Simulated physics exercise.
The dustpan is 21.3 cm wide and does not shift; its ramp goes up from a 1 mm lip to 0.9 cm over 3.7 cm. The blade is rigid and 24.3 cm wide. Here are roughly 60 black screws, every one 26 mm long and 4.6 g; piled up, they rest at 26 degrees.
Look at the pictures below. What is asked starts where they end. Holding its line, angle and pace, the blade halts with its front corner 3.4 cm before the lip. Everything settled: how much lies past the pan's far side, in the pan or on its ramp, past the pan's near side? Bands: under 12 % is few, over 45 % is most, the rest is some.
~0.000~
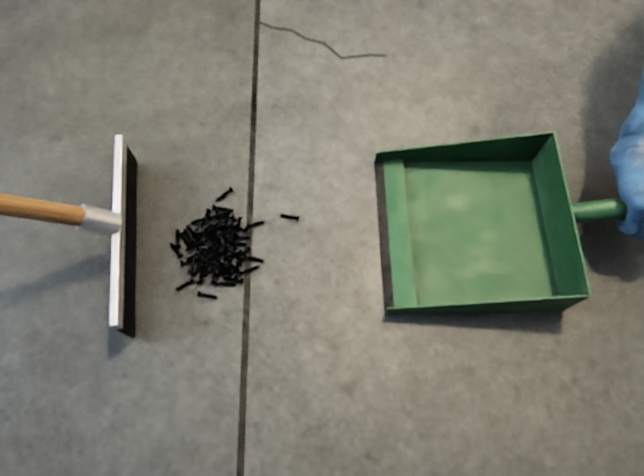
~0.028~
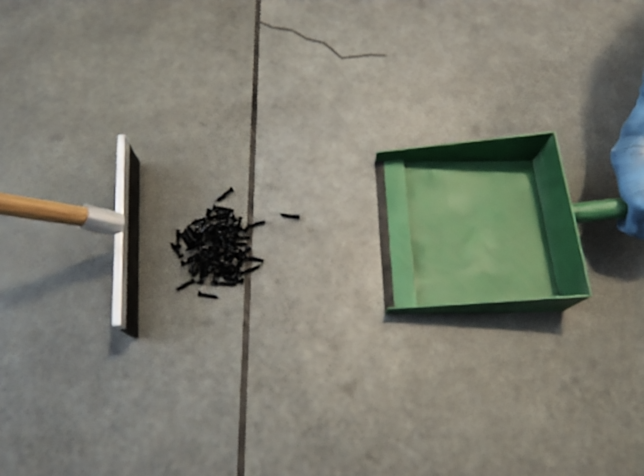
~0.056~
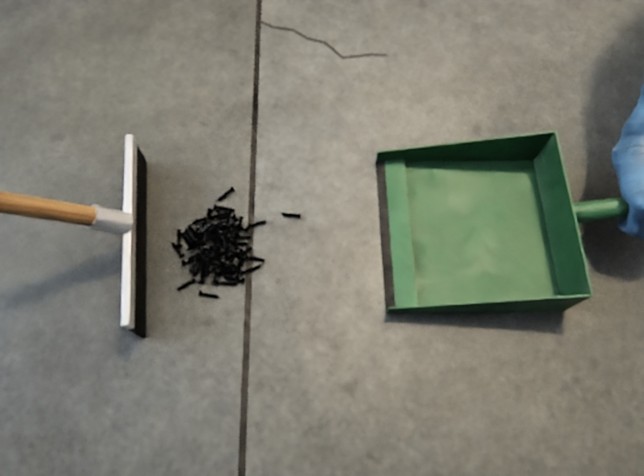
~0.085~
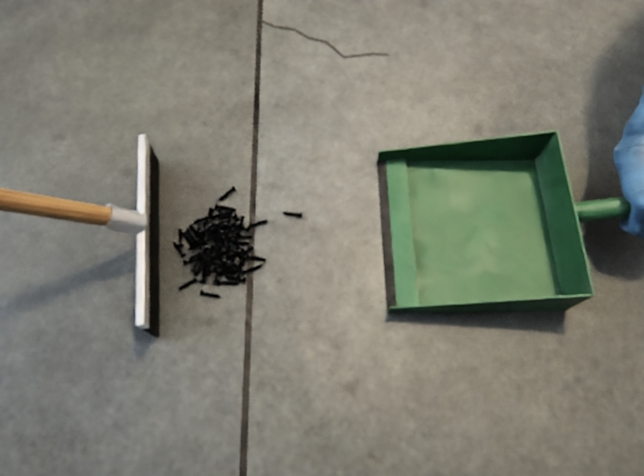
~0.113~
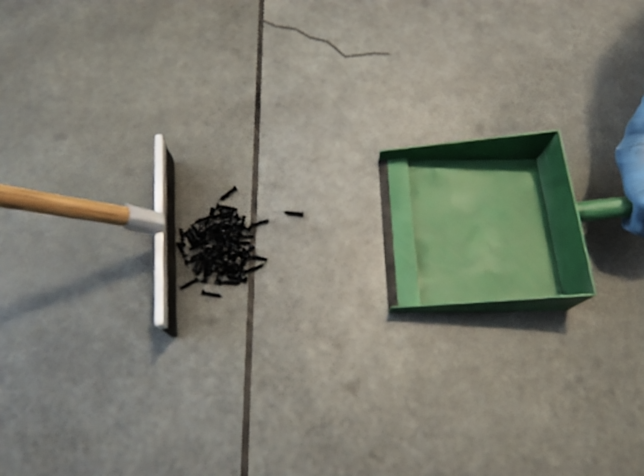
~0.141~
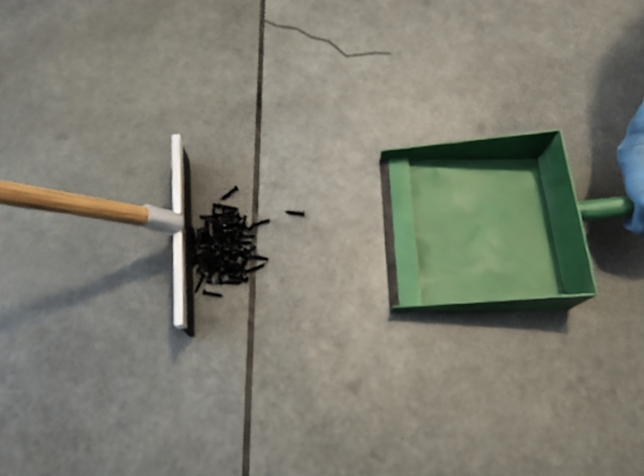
Far side: Few; pan: Some; near side: Few.
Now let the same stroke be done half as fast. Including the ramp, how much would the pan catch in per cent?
About 0 per cent.
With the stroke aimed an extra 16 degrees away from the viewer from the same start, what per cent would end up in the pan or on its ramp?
The pan, ramp included, would get around 25 per cent.
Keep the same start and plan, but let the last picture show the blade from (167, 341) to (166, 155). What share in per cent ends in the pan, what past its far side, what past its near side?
Pan 5 % / far 0 % / near 15 %.
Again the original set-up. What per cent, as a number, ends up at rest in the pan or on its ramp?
I'd say close to 30 per cent.
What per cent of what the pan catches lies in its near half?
Estimate: Close to 80 %.
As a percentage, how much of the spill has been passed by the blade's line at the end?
Roughly 0 percent of it.
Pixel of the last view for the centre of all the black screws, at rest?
Centre at rest, approx.: (382, 246) px.
After 0.29 s, middle of the blade 15 cm from the lip; 0 % over the lip, far side 0 %, near side 0 %.
Then, at 0.39 s, middle of the blade 8 cm from the lip; 0 % over the lip, far side 0 %, near side 0 %.
After 0.63 s, middle of the blade 5 cm from the lip; 35 % over the lip, far side 0 %, near side 0 %.
By 1.2 s all is still; far side 0 %, pan 30 %, near side 0 %, in front of the lip or behind the blade 70 %.
